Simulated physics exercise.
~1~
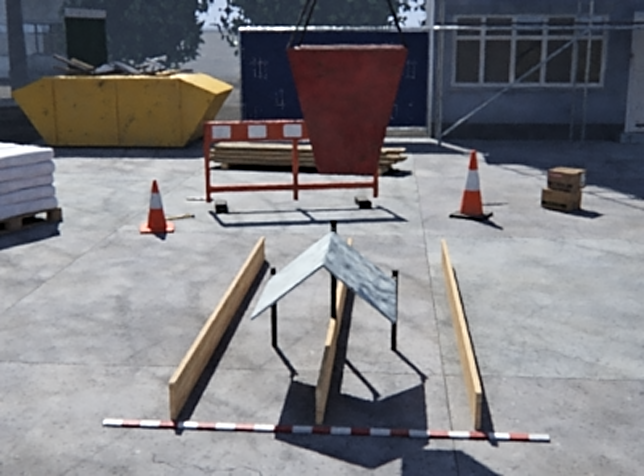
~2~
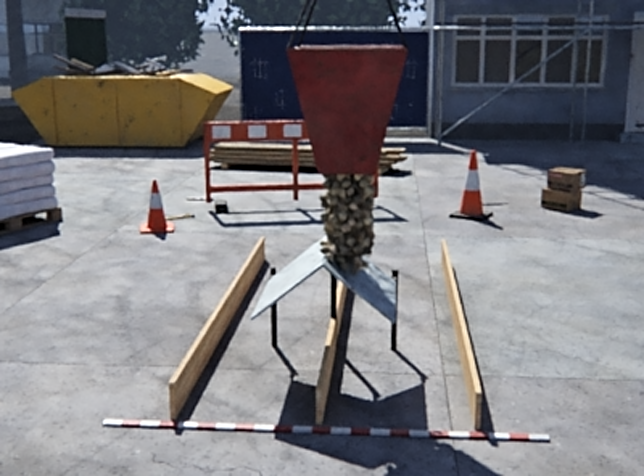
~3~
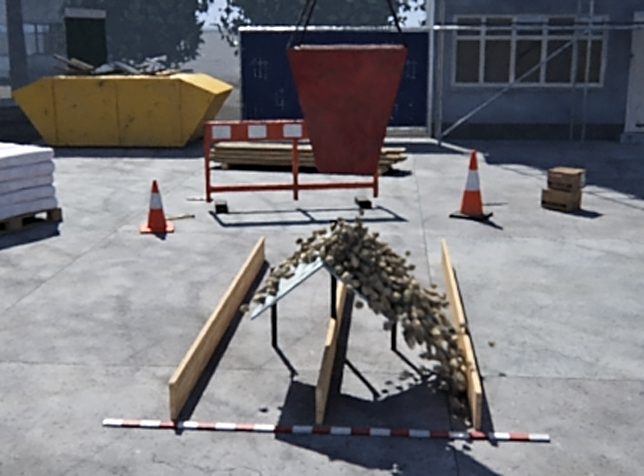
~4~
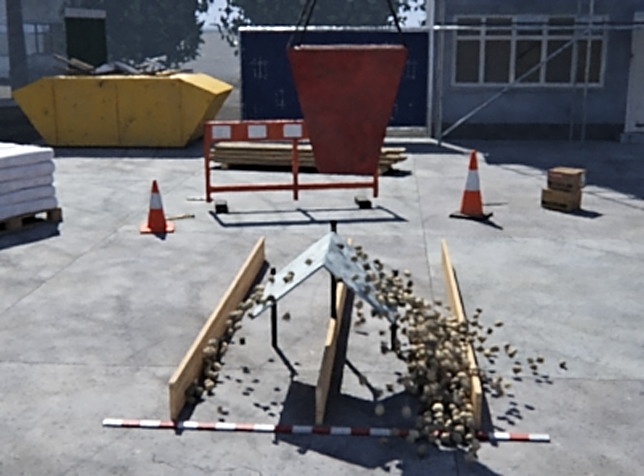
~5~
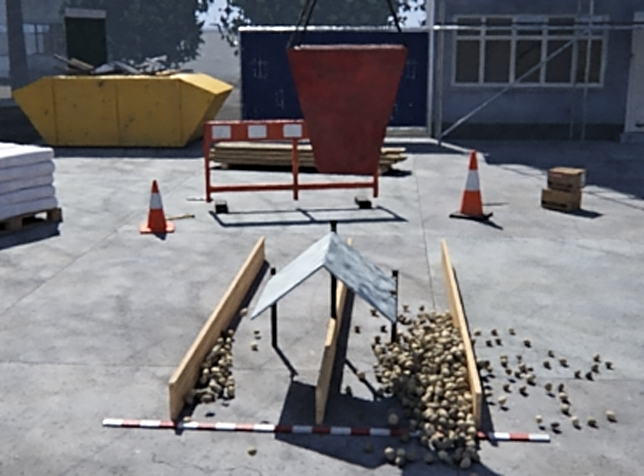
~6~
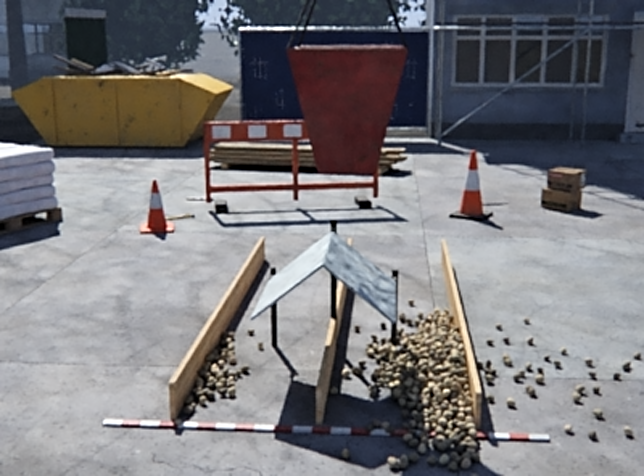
Rounded stones dropped from a hanging red hopper onto a small peaked steel roof and slid down both slopes, mostly to the right, ending in a large pile between the right-hand planks, a small one on the left, and some scattered beyond.
